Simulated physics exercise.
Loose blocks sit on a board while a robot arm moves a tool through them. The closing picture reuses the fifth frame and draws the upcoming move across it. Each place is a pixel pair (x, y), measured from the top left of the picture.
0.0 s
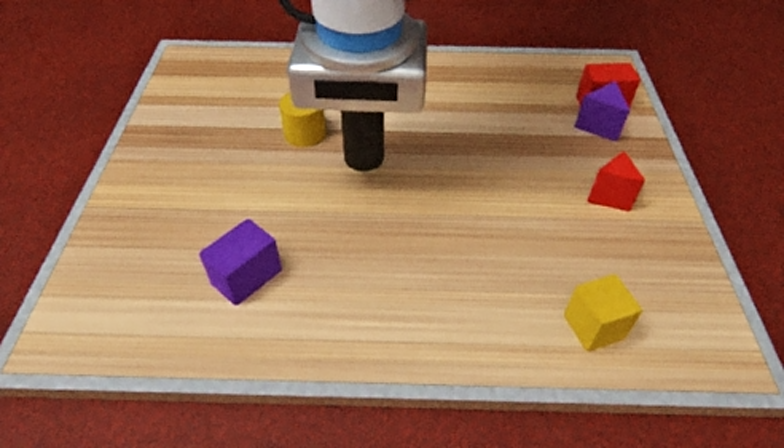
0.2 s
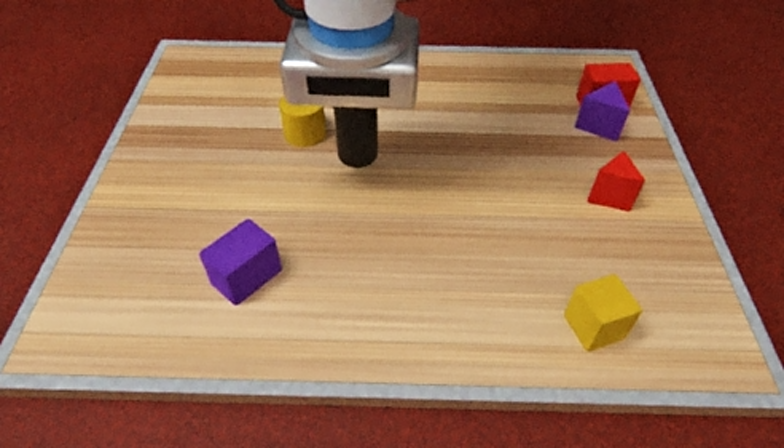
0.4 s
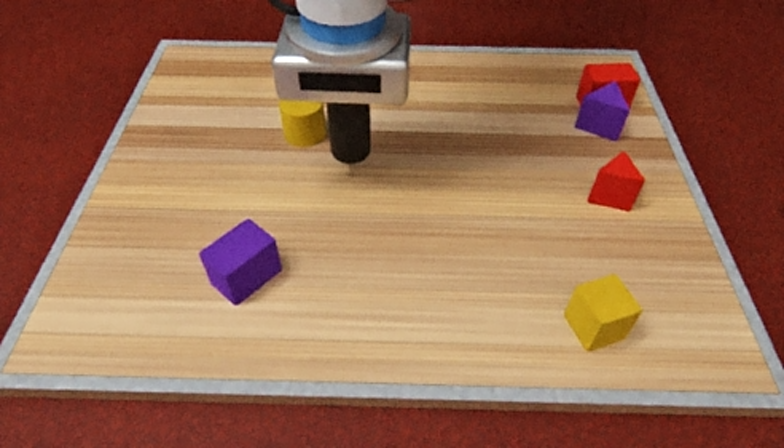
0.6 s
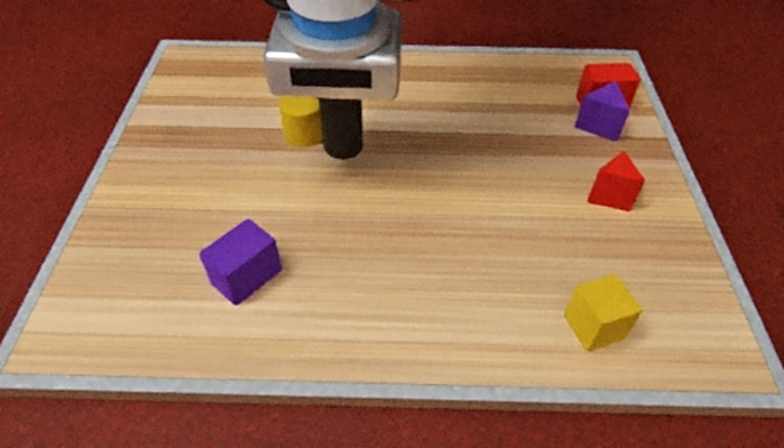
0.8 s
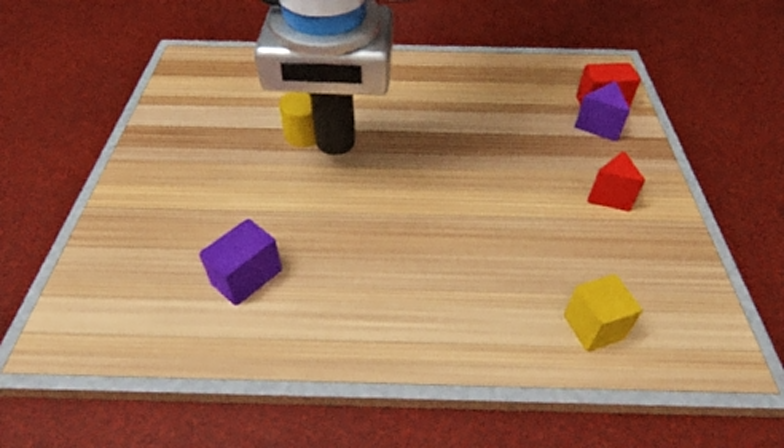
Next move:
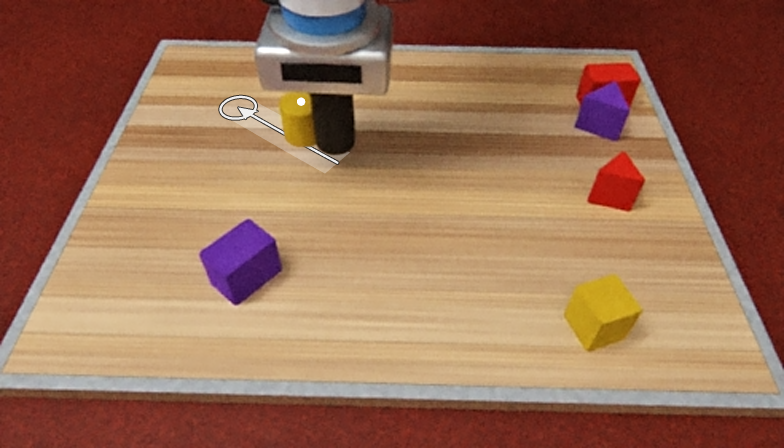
A robot arm slid its black tool slowly left and slightly away across a wooden board of scattered colored blocks, reaching the yellow round block and nudging it a little to the left.
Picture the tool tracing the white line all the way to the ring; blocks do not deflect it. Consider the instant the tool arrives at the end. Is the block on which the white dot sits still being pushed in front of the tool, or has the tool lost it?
The block on which the white dot sits is left behind or beside.
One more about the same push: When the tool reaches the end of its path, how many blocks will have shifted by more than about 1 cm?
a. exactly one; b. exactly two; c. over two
The correct letter is a.
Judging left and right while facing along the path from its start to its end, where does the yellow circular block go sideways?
My prediction: Rightwards.
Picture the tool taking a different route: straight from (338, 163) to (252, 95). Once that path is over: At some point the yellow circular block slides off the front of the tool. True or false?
Verdict: False.
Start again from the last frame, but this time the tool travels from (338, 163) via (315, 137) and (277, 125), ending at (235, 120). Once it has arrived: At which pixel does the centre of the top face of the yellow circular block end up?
It sits at (236, 66).
The drawn path runs from (338, 163) directly to (238, 108); the dot is on the yellow circular block.
What follows on the original path. One third of the way, tool at (299, 124); yellow circular block at (285, 88).
Two thirds of the way, tool at (265, 105); yellow circular block at (270, 69).
At the end, tool at (234, 88); yellow circular block at (262, 60).
